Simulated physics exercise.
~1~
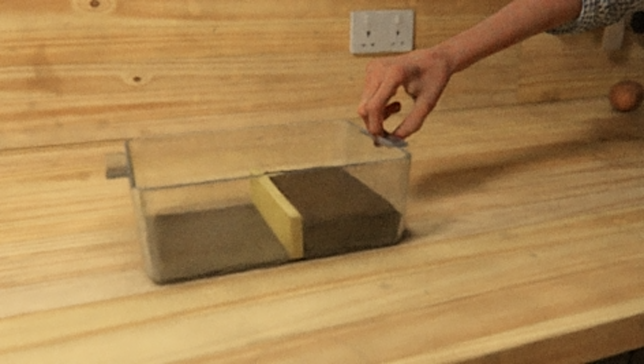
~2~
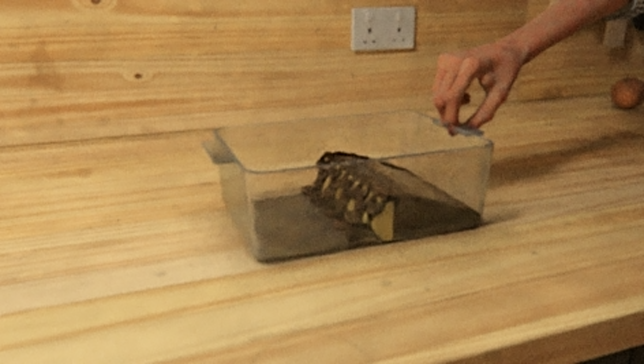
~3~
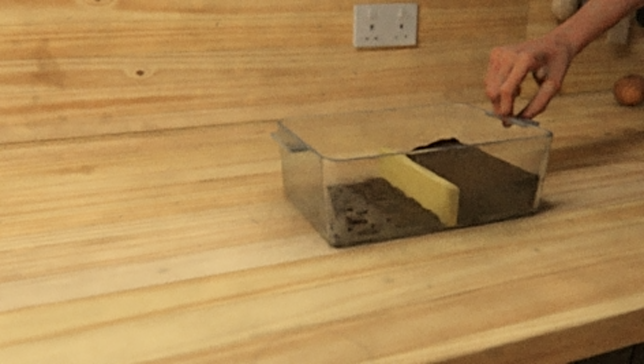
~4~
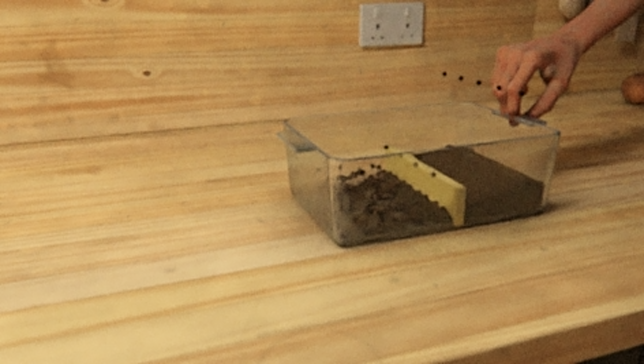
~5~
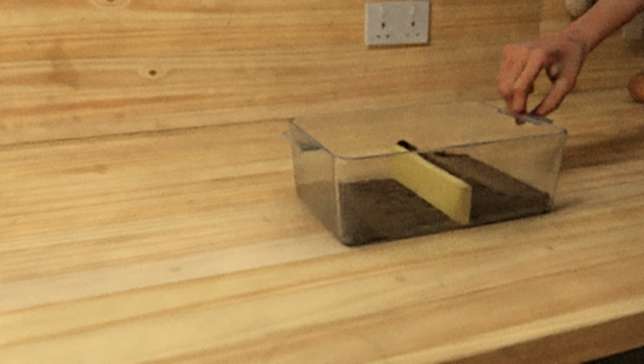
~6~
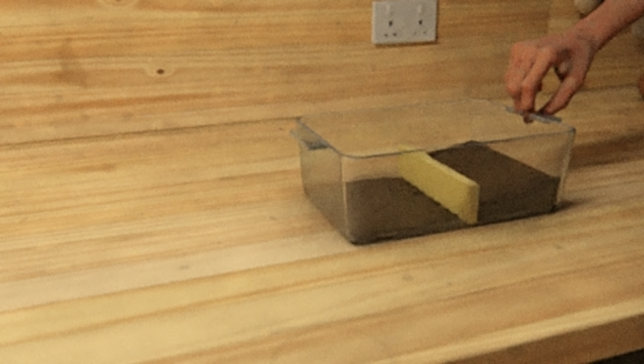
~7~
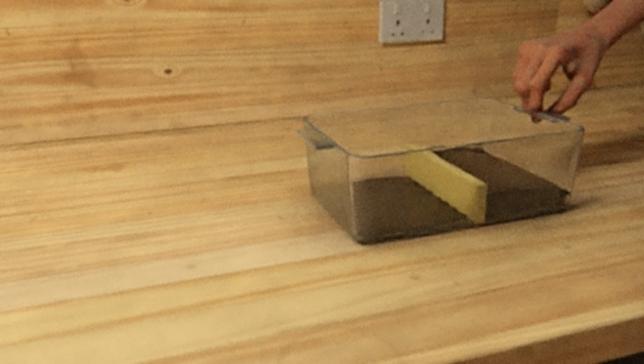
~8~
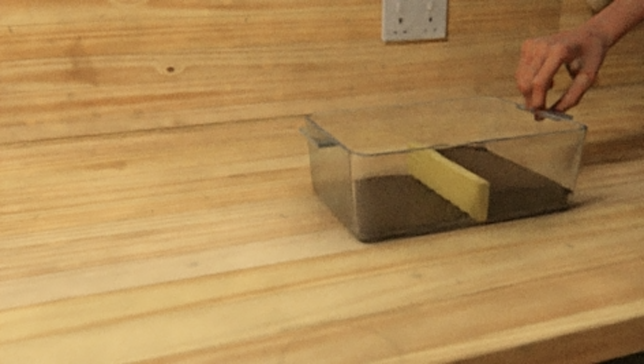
Divided glass food box pulled rightwards by a hand, its coffee surging over the yellow divider before settling on both sides.
